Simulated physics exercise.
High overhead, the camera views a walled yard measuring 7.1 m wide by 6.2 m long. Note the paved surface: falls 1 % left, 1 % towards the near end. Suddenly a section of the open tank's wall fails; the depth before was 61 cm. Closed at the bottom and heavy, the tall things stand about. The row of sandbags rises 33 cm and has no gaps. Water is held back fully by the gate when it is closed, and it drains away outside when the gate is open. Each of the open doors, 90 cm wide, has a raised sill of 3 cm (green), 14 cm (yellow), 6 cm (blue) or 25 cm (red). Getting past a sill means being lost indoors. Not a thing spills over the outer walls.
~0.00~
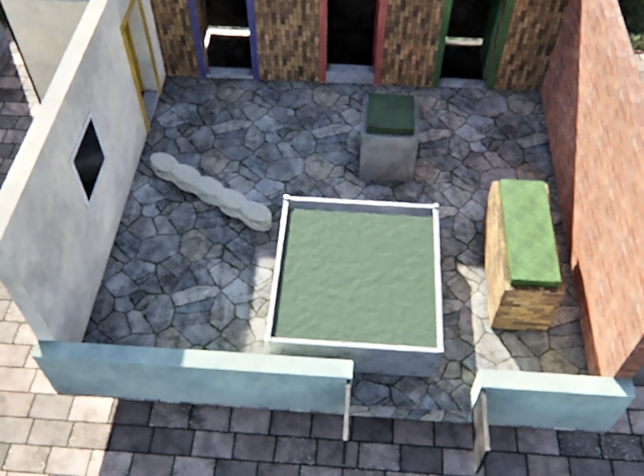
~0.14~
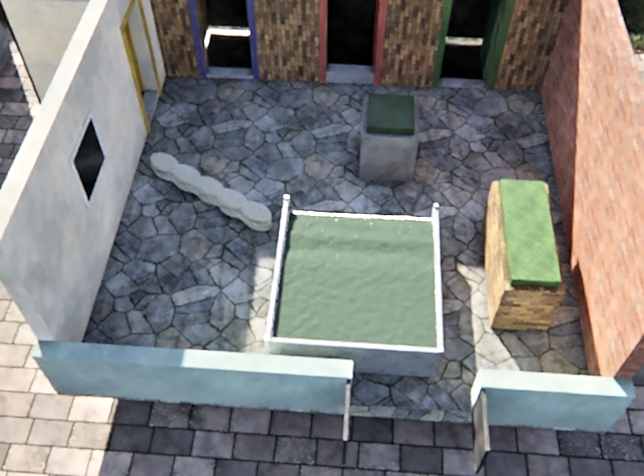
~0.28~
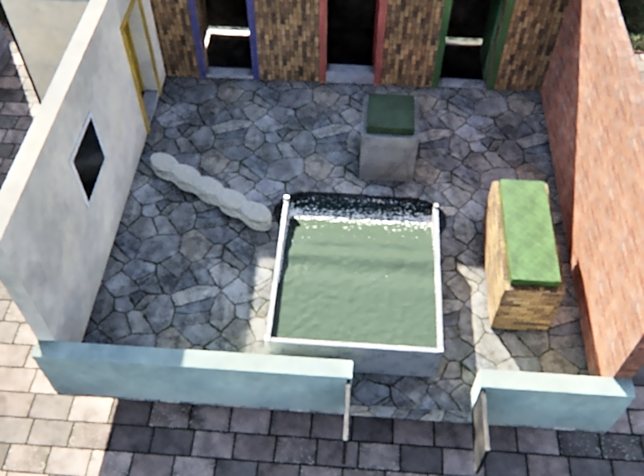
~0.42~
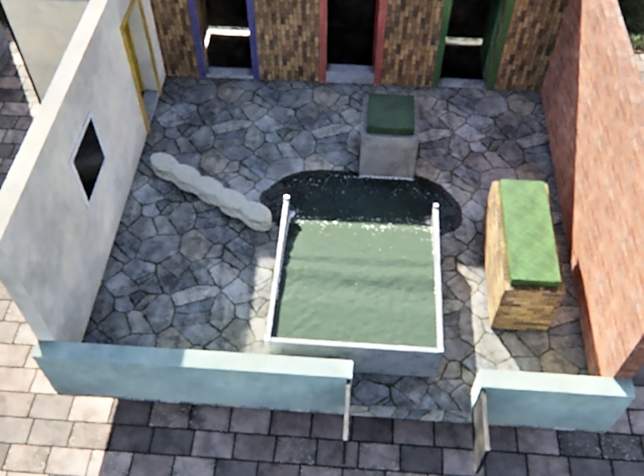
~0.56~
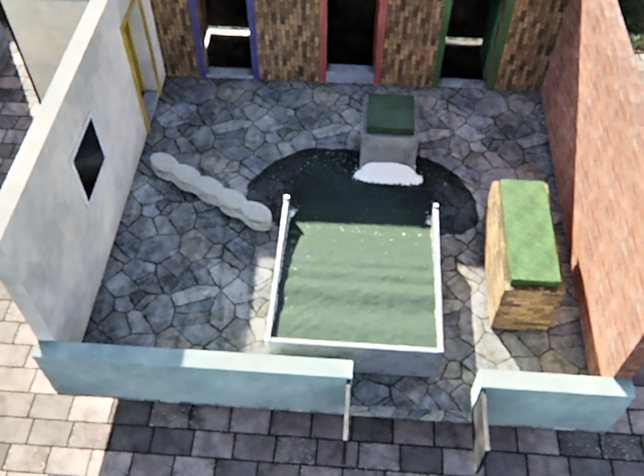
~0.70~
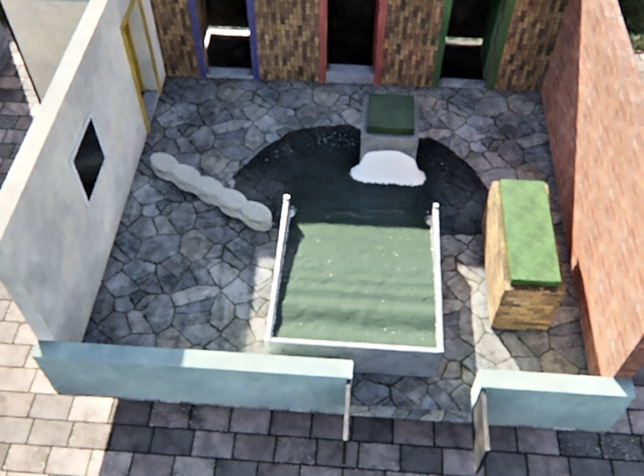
Dark water pours from the far side of an open tank and spreads around a grey block.
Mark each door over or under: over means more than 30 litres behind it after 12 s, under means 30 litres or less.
Green door over, yellow door over, blue door over, red door under.
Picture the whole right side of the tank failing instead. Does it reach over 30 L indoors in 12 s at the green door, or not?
In that case, green door: More than that.
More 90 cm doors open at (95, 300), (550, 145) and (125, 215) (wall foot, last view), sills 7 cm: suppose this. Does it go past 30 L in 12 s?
Per doorway, in order: Insufficient / sufficient / insufficient.
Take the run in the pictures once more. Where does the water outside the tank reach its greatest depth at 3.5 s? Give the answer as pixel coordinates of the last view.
You'll find it around (199, 94).
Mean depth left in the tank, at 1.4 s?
The average depth is around 36 cm.
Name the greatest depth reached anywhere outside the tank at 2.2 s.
It tops out at some 36 cm.
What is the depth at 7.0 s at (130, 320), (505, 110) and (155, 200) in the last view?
Roughly 2, 5, 2 cm.
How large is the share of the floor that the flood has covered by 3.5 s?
Roughly 60 percent.
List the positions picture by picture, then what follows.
In the first picture, the open tank at (357, 271) is whole and still, 61 cm deep.
In the second picture, water pours out on the open tank's far side and has run 1.2 m, to a hidden place; typically 7 cm deep outside, 61 cm at the open tank's back.
In the third picture, water pours out on the open tank's far side and has run 1.3 m, to (438, 215); typically 11 cm deep outside, 61 cm at the open tank's back.
In the fourth picture, the front is at (266, 197), 1.7 m from the gap on the open tank's far side; 3.0 m2 of floor is under water; 61 cm left at the back of the open tank.
In the fifth picture, the front is at (271, 171), 2.0 m from the gap on the open tank's far side; 4.3 m2 of floor is under water; 61 cm left at the back of the open tank.
In the sixth picture, water pours out on the open tank's far side and has run 2.4 m, to (304, 132); typically 6 cm deep outside, 60 cm at the open tank's back.
After 1.4 s water covers 35 % of the floor and is deepest (42 cm) near (380, 189); green door not reached, yellow door not reached, blue door not reached, red door 22 cm at the sill, 0 L in.
After 2.2 s water covers 55 % of the floor and is deepest (36 cm) near (380, 189); green door 6 cm at the sill, 8 L in, yellow door not reached, blue door 17 cm at the sill, 7 L in, red door 21 cm at the sill, 0 L in.
After 3.5 s water covers 60 % of the floor and is deepest (32 cm) near (199, 94); green door 12 cm at the sill, 38 L in, yellow door 26 cm at the sill, 28 L in, blue door 14 cm at the sill, 66 L in, red door 14 cm at the sill, 0 L in.
After 7.0 s water covers 90 % of the floor and is deepest (14 cm) near (160, 163); green door 5 cm at the sill, 117 L in, yellow door 12 cm at the sill, 91 L in, blue door 12 cm at the sill, 169 L in, red door 13 cm at the sill, 0 L in.
After 12.0 s water covers 95 % of the floor and is deepest (14 cm) near (155, 112); green door 3 cm at the sill, 129 L in, yellow door 13 cm at the sill, 92 L in, blue door 12 cm at the sill, 215 L in, red door 5 cm at the sill, 0 L in.
